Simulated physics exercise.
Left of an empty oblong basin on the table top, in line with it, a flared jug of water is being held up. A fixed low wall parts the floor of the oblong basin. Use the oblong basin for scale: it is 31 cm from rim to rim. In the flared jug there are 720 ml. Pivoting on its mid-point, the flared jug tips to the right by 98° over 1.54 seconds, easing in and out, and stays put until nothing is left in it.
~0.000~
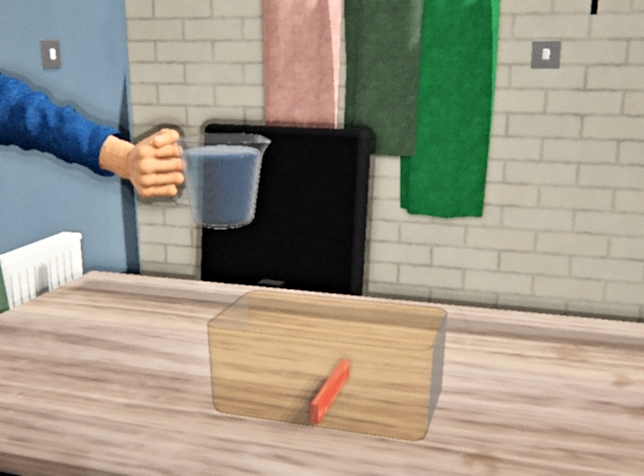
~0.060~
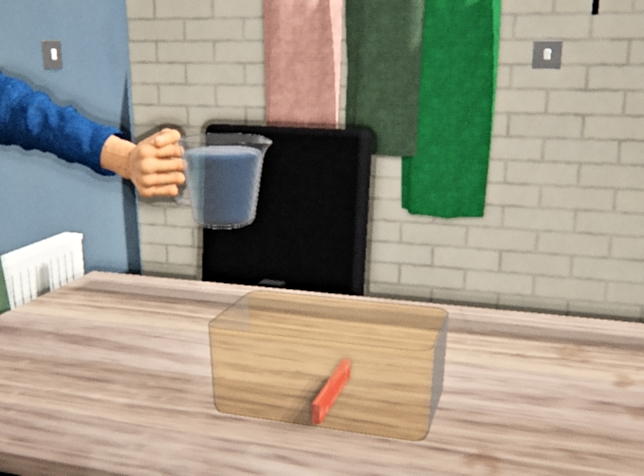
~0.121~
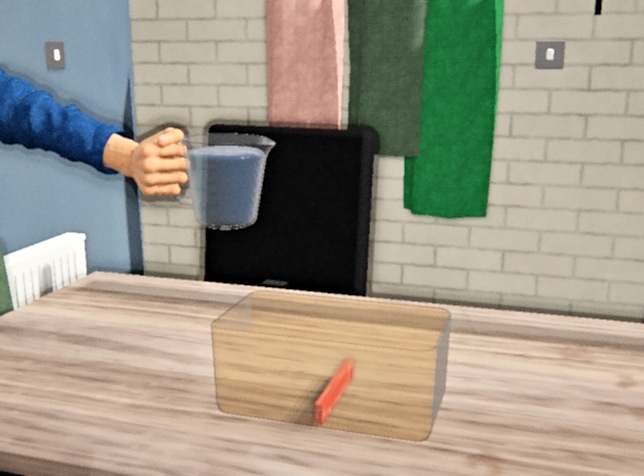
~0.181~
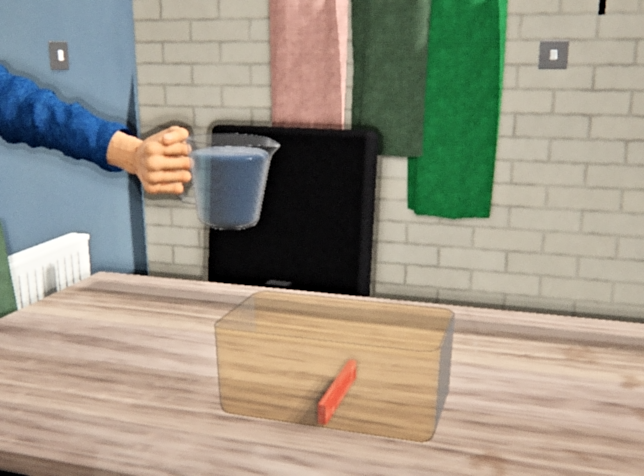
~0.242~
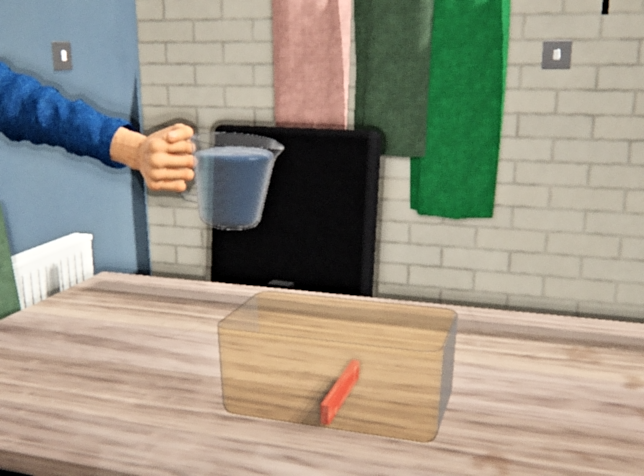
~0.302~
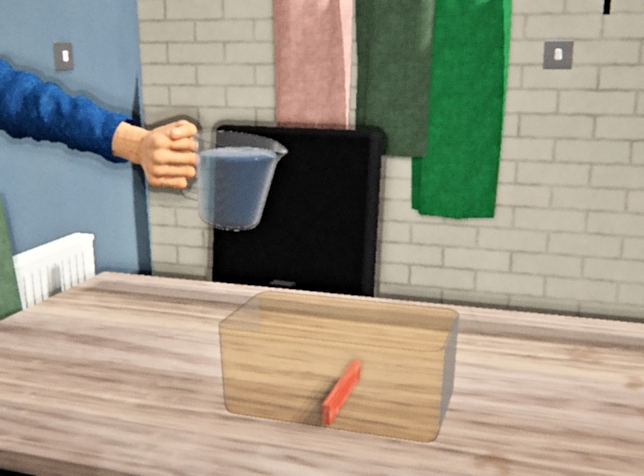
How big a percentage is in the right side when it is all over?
Roughly 60 per cent is in the right side.
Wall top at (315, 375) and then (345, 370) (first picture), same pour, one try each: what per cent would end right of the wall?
The first try gives 85 percent and the second 20 percent.
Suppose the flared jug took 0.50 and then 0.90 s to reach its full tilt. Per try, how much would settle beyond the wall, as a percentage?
Respectively 45 and 50 %.
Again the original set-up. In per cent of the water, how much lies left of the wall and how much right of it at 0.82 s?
2 per cent left and 2 right, roughly.
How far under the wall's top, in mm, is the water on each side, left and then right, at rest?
Left roughly 18 mm; right roughly 12 mm.
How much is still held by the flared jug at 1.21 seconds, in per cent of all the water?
Around 28 in a hundred.
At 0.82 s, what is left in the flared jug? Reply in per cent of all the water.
Some 80 % of it is still there.
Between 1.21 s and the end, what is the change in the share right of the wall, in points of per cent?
A gain, roughly 20 percent.
By 0.82 s the tilt is 54° and 80 per cent is still to pour, 2 is left of the wall and 2 right of it.
By 1.21 s the tilt is 87° and 29 per cent is still to pour, 9 is left of the wall and 40 right of it.
By 1.61 s the tilt is 98° and 2 per cent is still to pour, 32 is left of the wall and 62 right of it.
By 2.04 s the tilt is 98° and 0 per cent is still to pour, 38 is left of the wall and 60 right of it.
At rest 38 per cent lies left of the wall, 60 right of it and 2 outside.
